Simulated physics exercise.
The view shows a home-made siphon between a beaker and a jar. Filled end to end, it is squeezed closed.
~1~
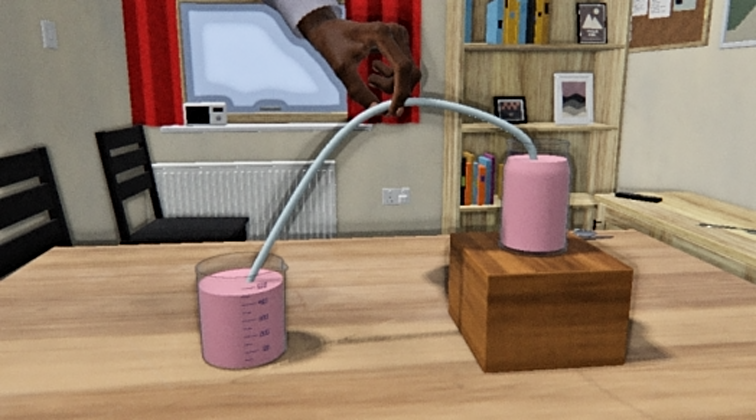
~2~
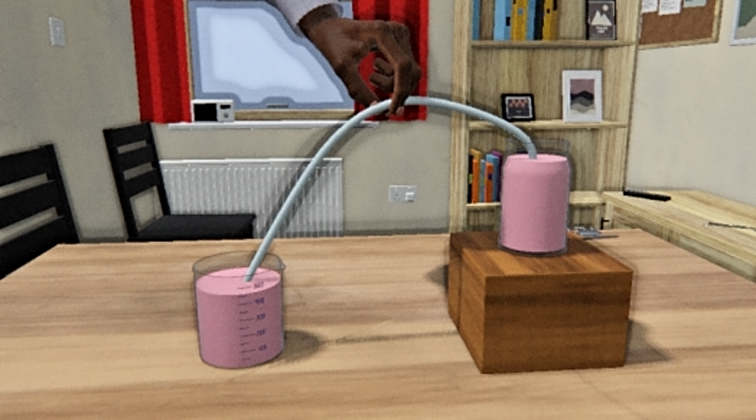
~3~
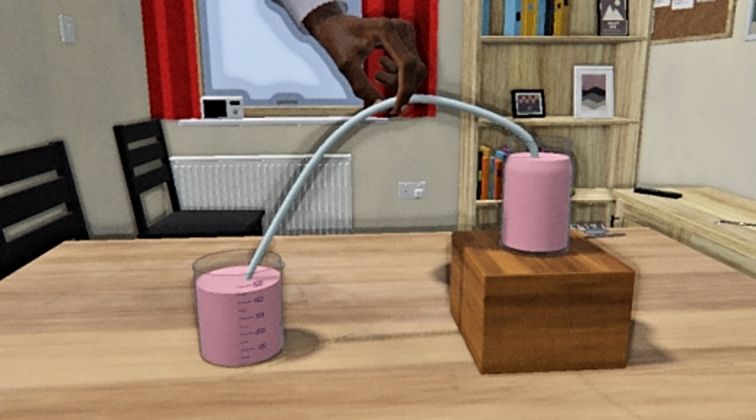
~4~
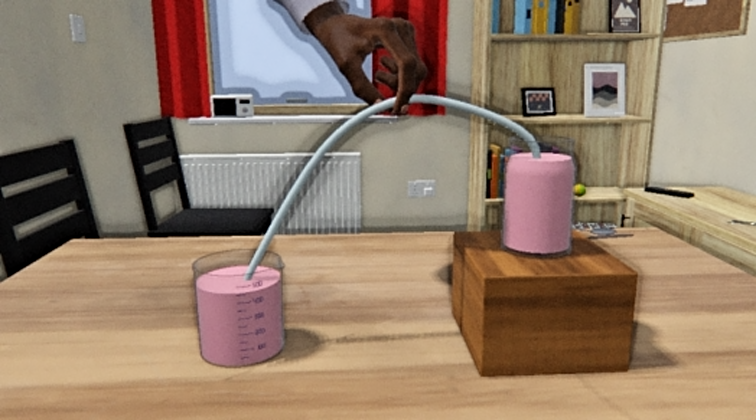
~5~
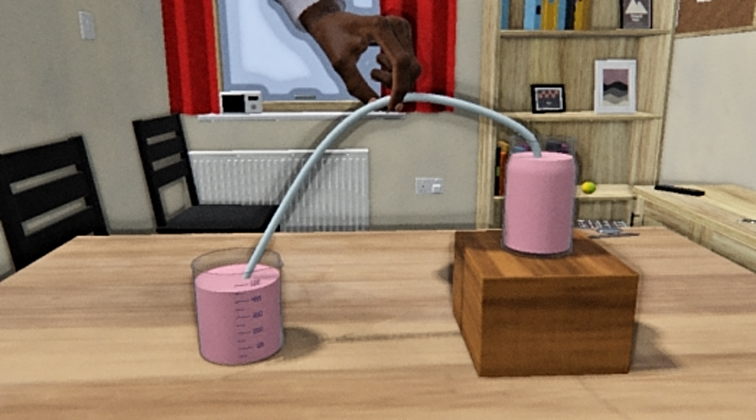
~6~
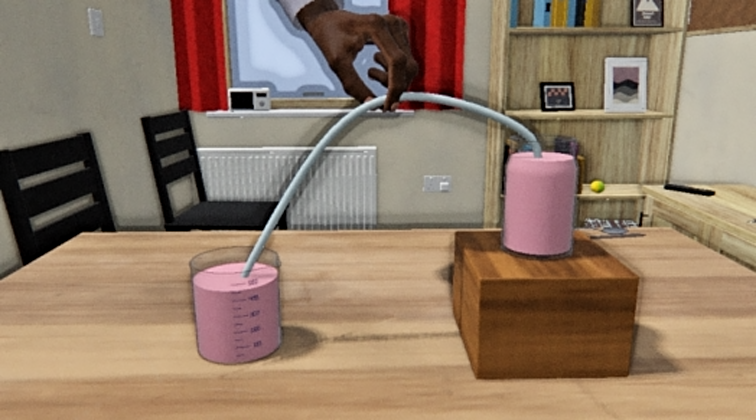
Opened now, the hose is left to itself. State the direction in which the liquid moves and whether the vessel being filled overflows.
Answer. Pink milk goes: Towards the left; receiving: Does overflow.
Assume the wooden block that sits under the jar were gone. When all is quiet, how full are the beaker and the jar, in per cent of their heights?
Levels in order: Near 85 %, 70 %.
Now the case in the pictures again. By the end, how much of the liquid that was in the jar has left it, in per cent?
Around 85 %.
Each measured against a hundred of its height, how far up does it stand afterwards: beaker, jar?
About 100 and 10 per cent.
Next, the beaker is nearly full; the jar is about half full.
After that, the beaker is full to the brim; the jar is about a quarter full; the lower one has run over.
Finally, the beaker is full to the brim; the jar is nearly empty; the lower one has run over.
